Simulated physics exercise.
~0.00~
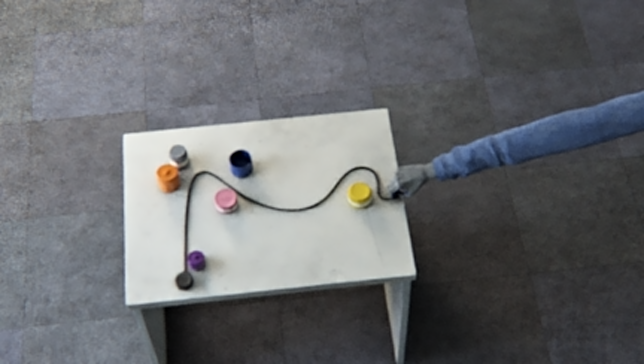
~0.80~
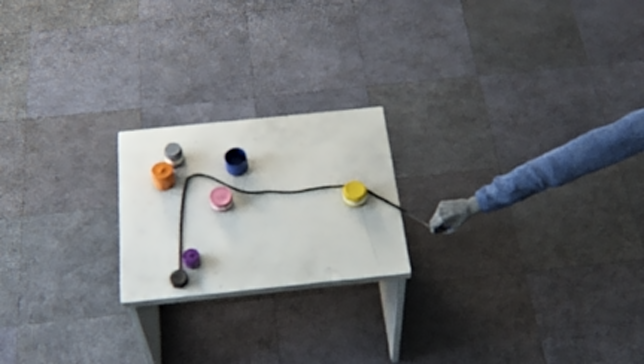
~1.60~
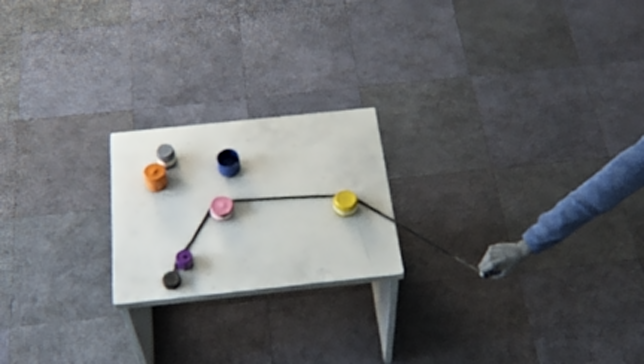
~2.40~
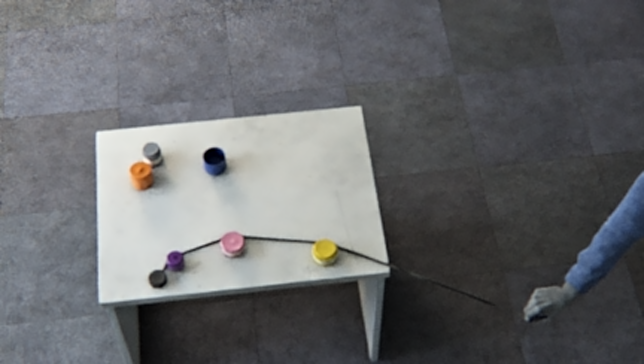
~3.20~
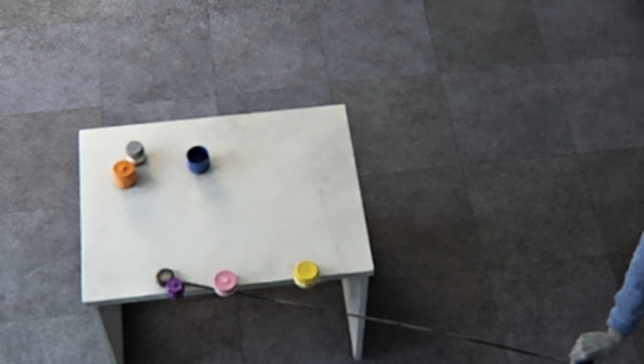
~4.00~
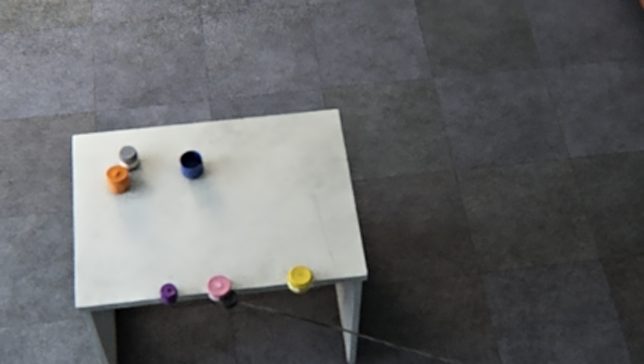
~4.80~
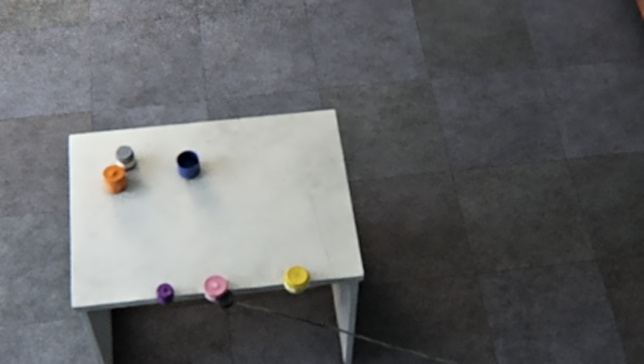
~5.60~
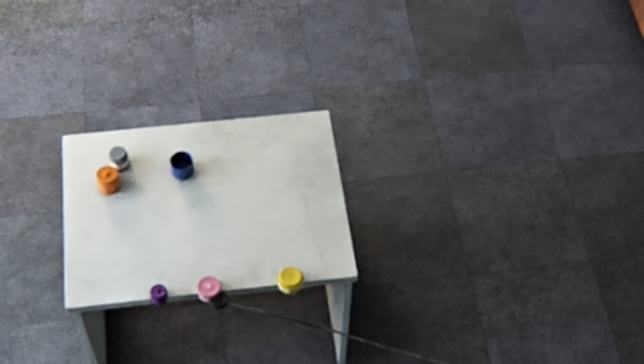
A hand pulls a cord right, dragging three pots to the edge before its end drops.
